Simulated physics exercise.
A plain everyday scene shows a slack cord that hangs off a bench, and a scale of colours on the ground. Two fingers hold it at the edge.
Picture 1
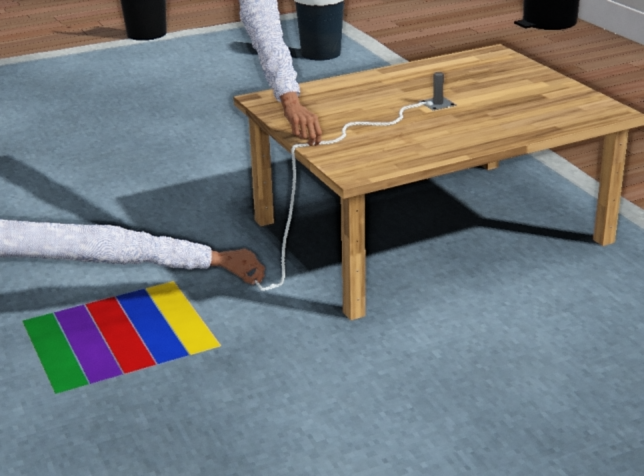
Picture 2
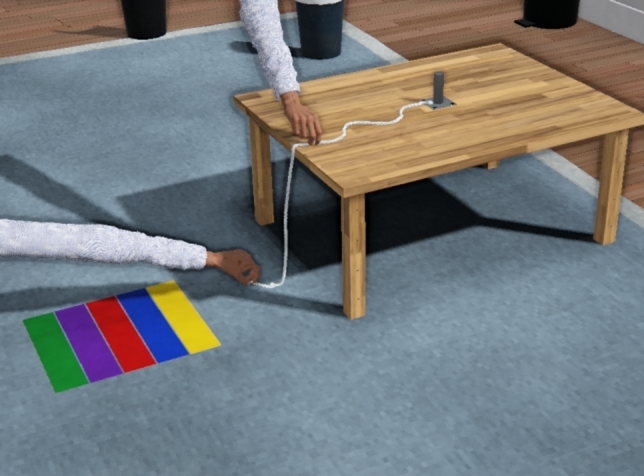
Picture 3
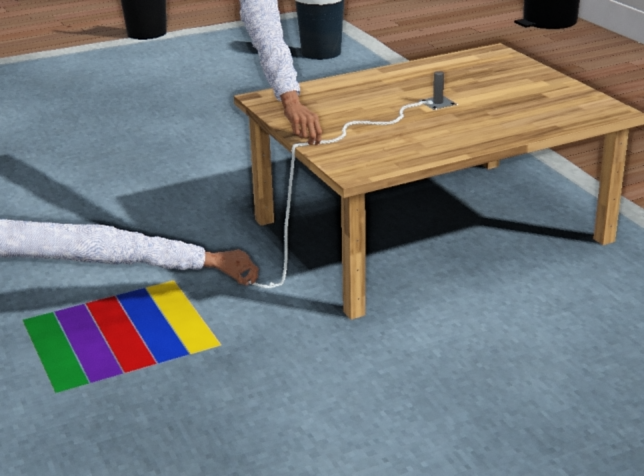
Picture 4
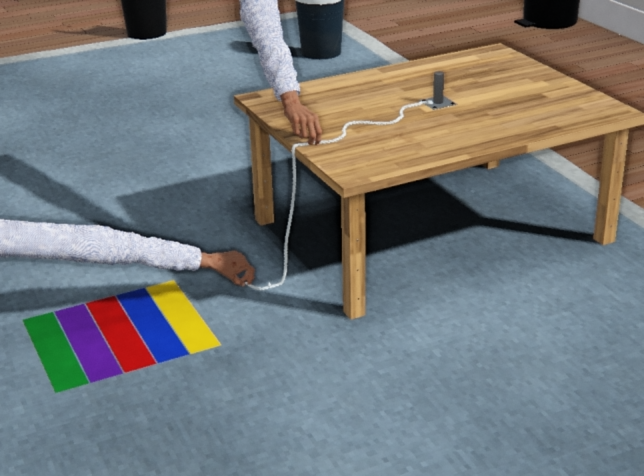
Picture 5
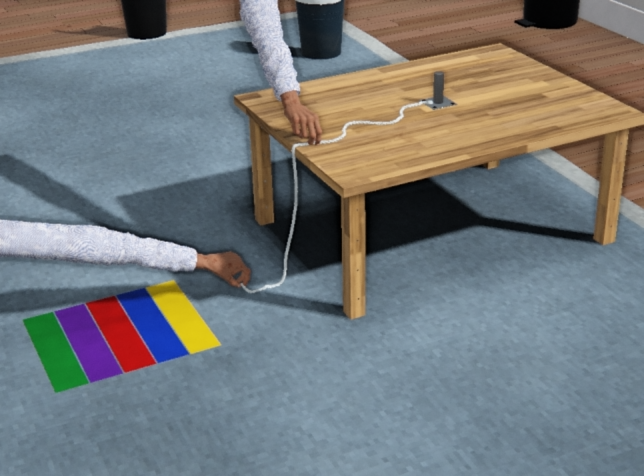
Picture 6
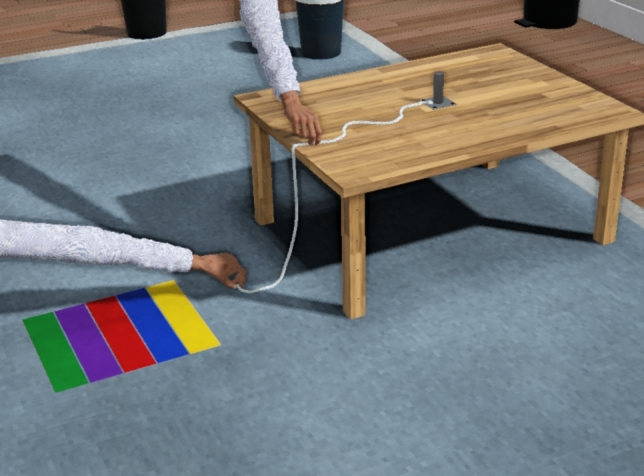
A hand in a fuzzy white sleeve, gripping the end of a white cord near the rug, inches left toward the yellow end of a striped colour strip. Another hand keeps the cord pressed at the wooden table's edge, and the hanging part bows slightly as the lower hand shifts.
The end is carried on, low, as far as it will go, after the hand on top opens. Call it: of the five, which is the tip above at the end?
The red strip.
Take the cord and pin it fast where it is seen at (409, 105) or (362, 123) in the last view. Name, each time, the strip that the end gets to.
It would be red, then blue.
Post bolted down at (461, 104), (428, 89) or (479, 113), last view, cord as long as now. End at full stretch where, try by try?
Pixels, try by try: About (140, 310), (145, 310), (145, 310).
Early on, end near (182, 300); over yellow.
Midway, end near (142, 311); over blue.
At the end of the slack, end near (118, 317); over red. The red one.
